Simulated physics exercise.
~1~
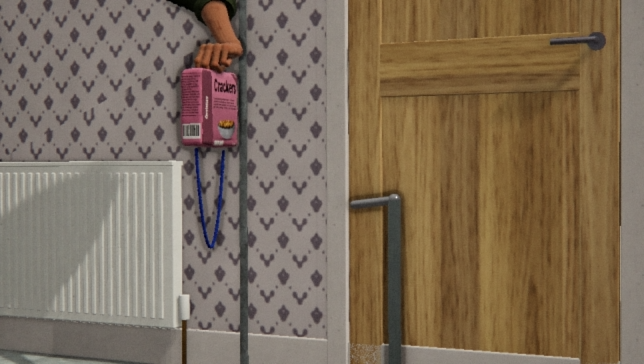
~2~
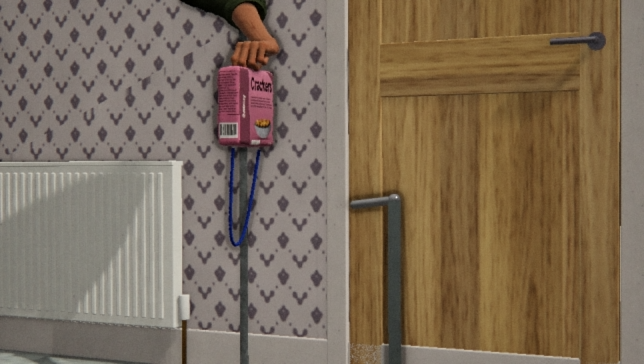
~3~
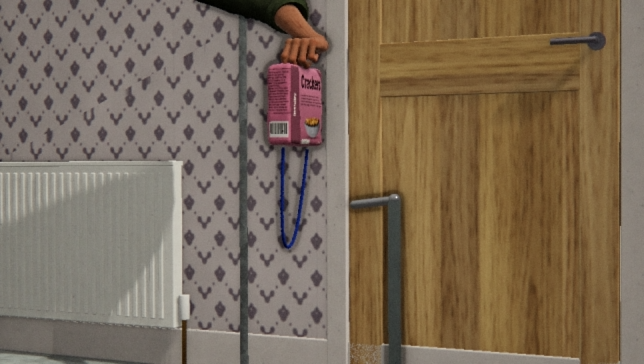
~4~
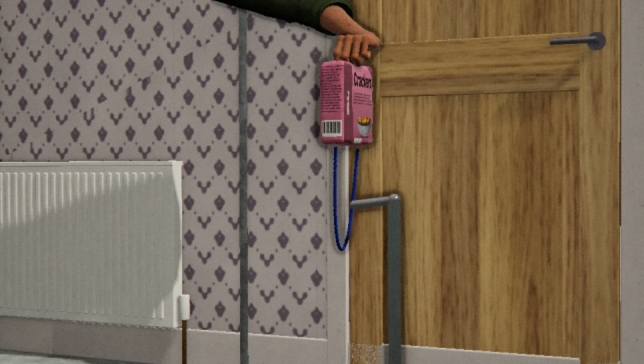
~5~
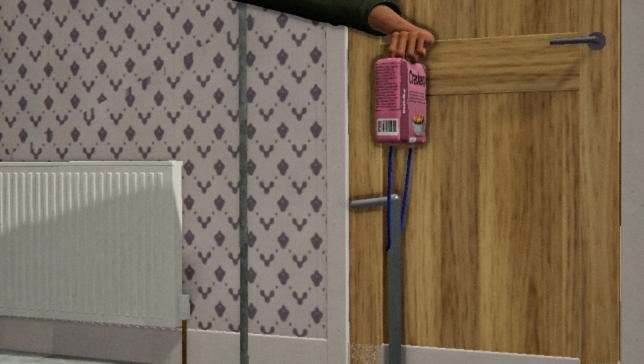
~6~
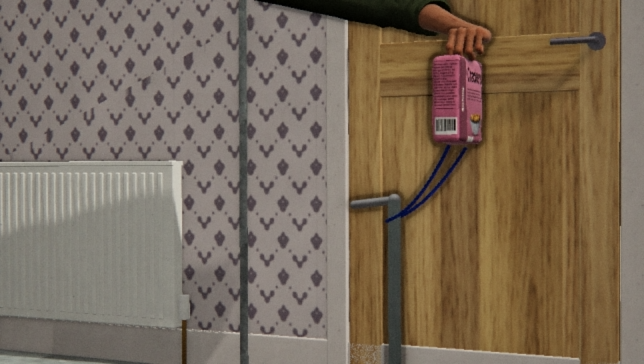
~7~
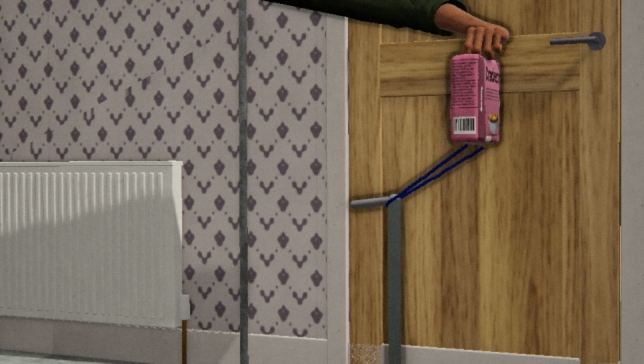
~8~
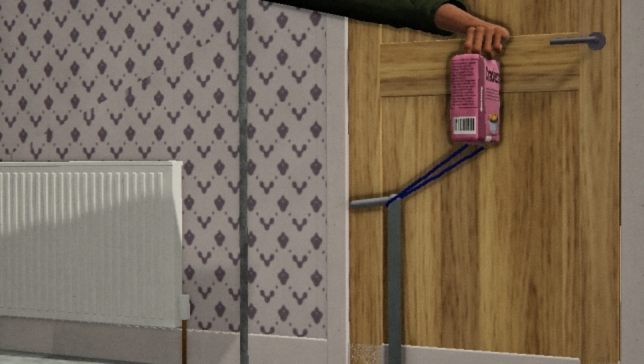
A hand carrying a pink packet rightward past a radiator and wooden door, its dangling blue loop snagging taut on a grey post.
